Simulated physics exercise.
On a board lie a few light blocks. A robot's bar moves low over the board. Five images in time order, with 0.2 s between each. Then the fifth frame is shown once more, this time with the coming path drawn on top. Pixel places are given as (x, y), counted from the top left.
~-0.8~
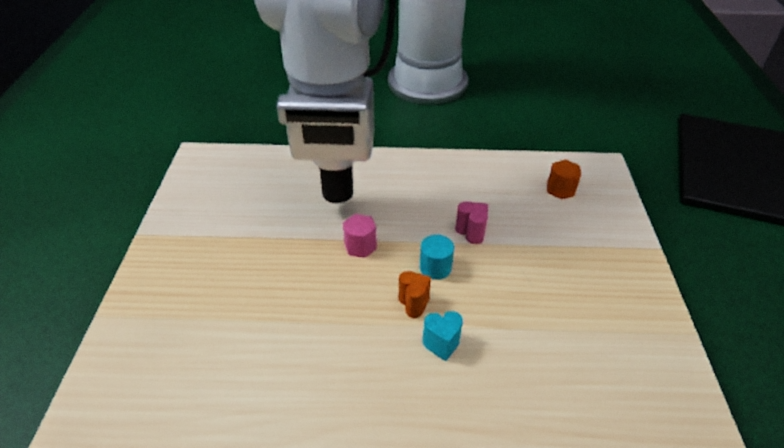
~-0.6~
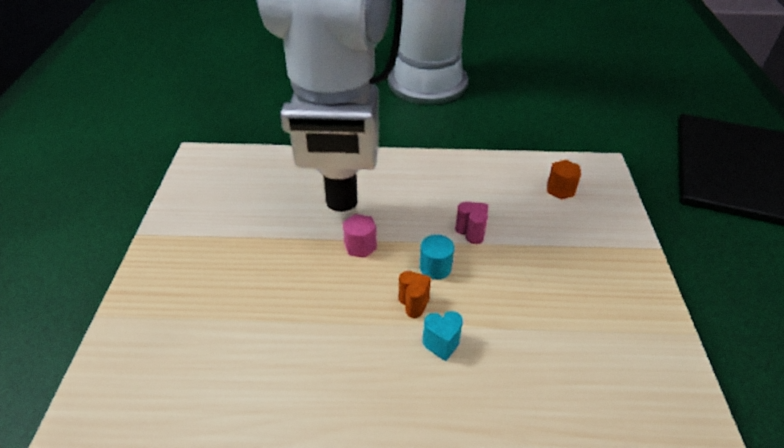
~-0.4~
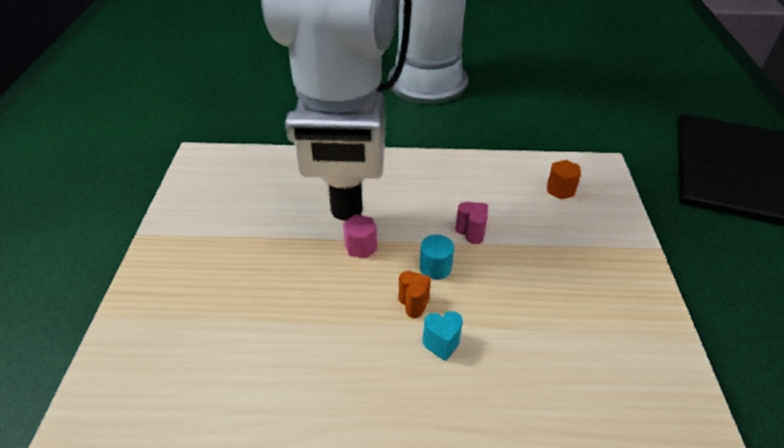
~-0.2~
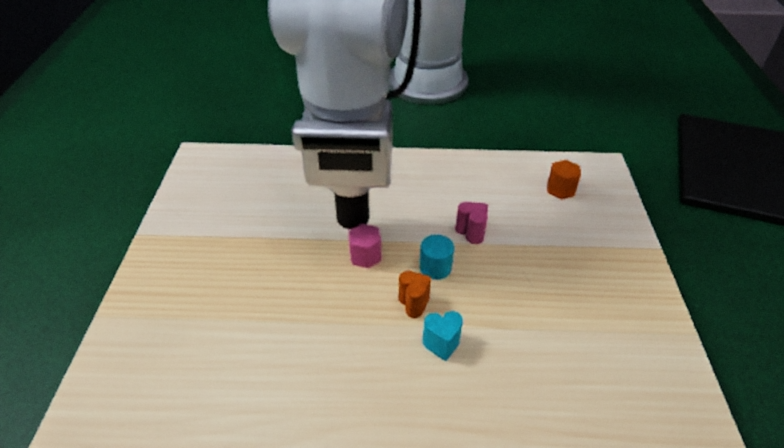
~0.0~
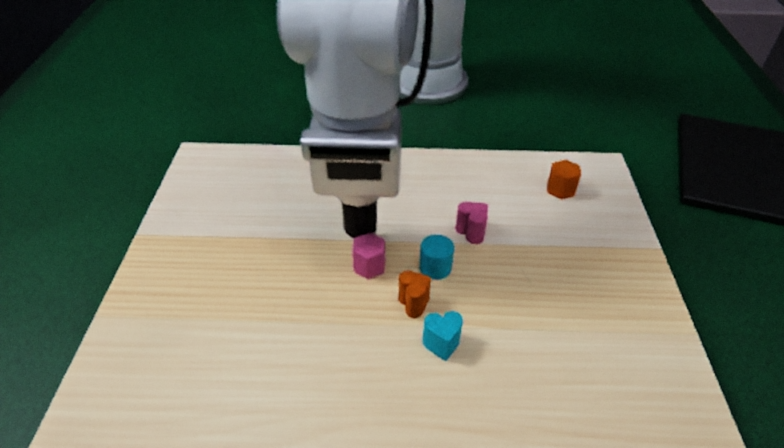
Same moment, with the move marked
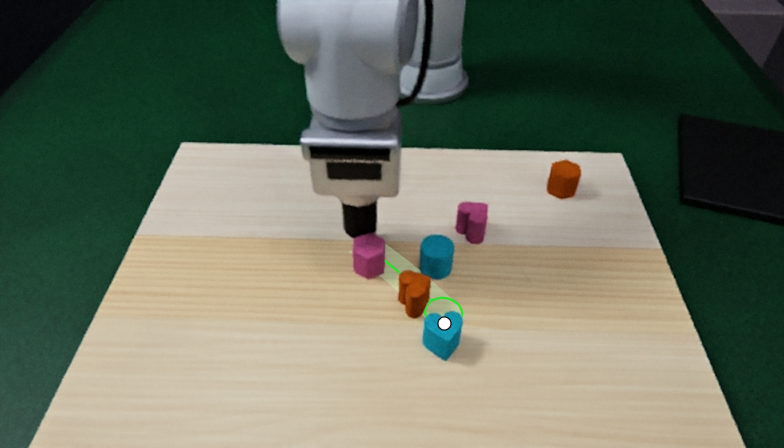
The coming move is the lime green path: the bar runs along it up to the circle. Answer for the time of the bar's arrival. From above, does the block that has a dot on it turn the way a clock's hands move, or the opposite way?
Anticlockwise.
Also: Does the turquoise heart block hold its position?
Final answer: No.
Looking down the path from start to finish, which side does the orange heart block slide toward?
It will end up to the right.
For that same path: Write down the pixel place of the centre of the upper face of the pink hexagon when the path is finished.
I think it will end close to (383, 277).
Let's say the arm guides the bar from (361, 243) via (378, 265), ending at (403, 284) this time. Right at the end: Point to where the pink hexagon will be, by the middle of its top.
It will end up at (384, 285).
The line goes from (361, 243) by way of (388, 264) and (416, 287) to (444, 313); the dot is on the turquoise heart block.
What follows on the original path. One third of the way, bar at (388, 248); pink hexagon at (383, 268), turned 55° clockwise.
Two thirds of the way, bar at (417, 271); pink hexagon at (383, 277), turned 75° clockwise; orange heart block at (421, 292); turquoise round block at (442, 248).
At the end, bar at (445, 297); pink hexagon at (383, 277), turned 75° clockwise; orange heart block at (430, 316), turned 30° clockwise; turquoise round block at (442, 248); turquoise heart block at (447, 336), turned 30° anticlockwise.
